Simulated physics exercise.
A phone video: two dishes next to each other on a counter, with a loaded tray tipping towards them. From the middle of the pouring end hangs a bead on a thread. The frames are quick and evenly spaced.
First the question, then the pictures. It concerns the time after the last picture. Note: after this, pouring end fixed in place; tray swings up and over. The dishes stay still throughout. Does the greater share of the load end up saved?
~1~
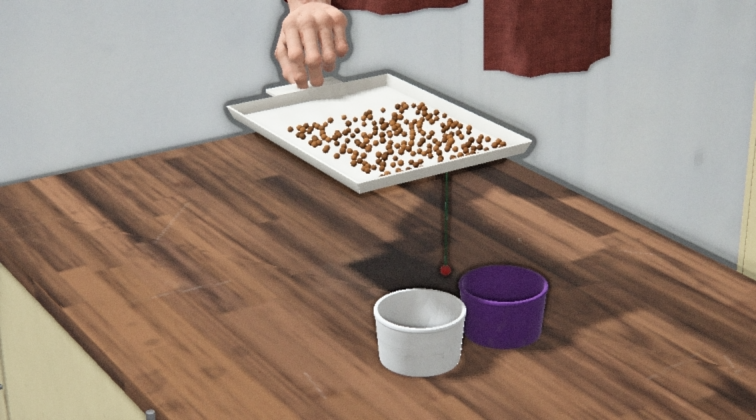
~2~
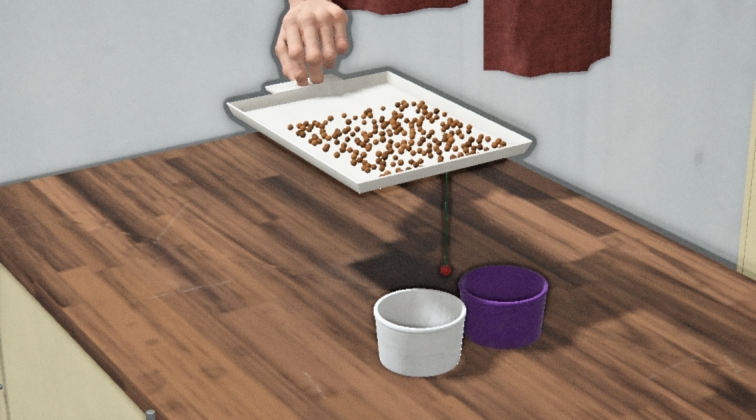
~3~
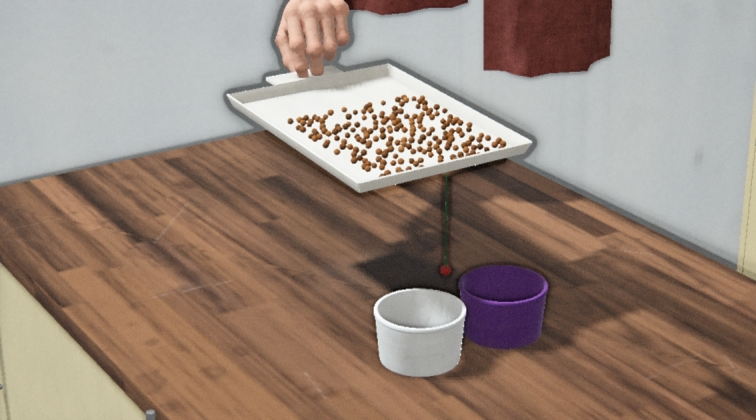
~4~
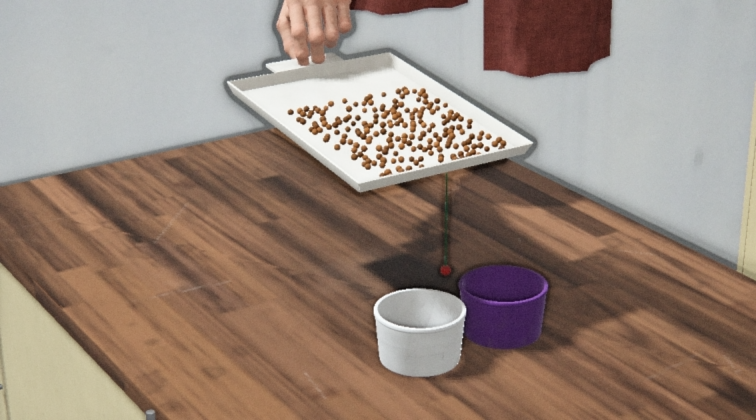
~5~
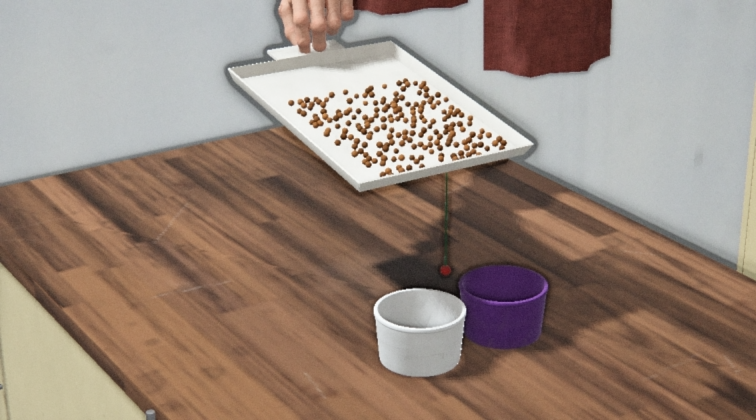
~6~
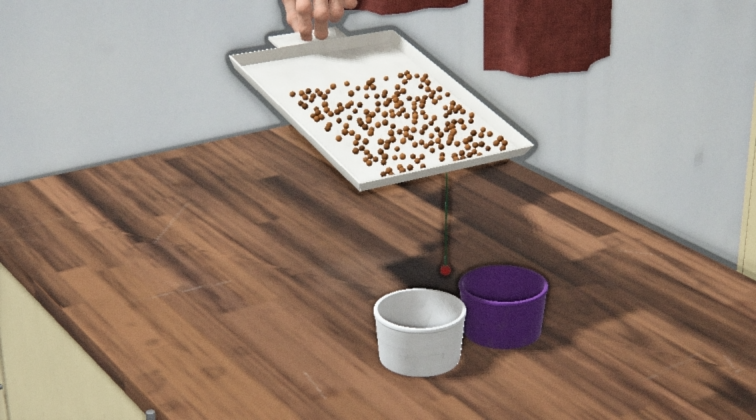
Yes.
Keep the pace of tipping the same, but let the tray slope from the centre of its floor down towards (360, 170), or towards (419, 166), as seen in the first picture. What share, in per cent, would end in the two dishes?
First some 30, then 80 per cent.
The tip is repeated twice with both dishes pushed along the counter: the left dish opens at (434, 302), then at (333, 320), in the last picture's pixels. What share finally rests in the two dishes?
About 80 per cent, then about 10 per cent.
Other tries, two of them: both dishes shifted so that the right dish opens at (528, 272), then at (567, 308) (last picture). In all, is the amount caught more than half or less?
Taking them in turn, it's beyond half and then short of half.
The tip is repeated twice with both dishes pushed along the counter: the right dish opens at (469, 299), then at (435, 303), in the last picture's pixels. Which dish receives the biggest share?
First try, the dish to the right; second try, the dish to the right.
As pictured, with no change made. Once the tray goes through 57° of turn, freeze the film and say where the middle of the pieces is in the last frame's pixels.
Somewhere near pixel (456, 149).
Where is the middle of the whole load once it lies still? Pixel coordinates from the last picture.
Roughly at pixel (501, 329).
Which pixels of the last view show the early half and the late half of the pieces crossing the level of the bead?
Around (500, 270) and then (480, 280).
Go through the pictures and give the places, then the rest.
Corners of the pouring end at (360, 180) and (525, 140), level; middle of the load at (404, 134), cereal balls; left dish at (445, 346); right dish at (529, 319); bead on its thread at (446, 270), in the first frame.
Corners of the pouring end at (360, 180) and (525, 140), level; middle of the load at (404, 133), in the second frame.
Corners of the pouring end at (360, 180) and (525, 141), tipped barely, level across its low end; middle of the load at (405, 130), in the third frame.
Corners of the pouring end at (361, 180) and (525, 142), tipped a little, level across its low end; middle of the load at (405, 125), in the fourth frame.
Corners of the pouring end at (361, 179) and (526, 142), tipped a little, level across its low end; middle of the load at (406, 120), in the fifth frame.
Corners of the pouring end at (362, 179) and (526, 143), tipped a little, level across its low end; middle of the load at (407, 116); left dish at (445, 346); right dish at (529, 319), in the sixth frame.
Soon, tray tipped steeply; nearly all on the tray; a stray few in the left dish; a stray few in the right dish; a stray few in the air.
A while on, tray tipped right over; about a quarter in the left dish; about half in the right dish; about a quarter outside both; a small part in the air.
Towards the end, tray tipped past a quarter turn; about a quarter in the left dish; about half in the right dish; about a quarter outside both.
Finally, tray tipped past a quarter turn; about a quarter in the left dish; about half in the right dish; about a quarter outside both.
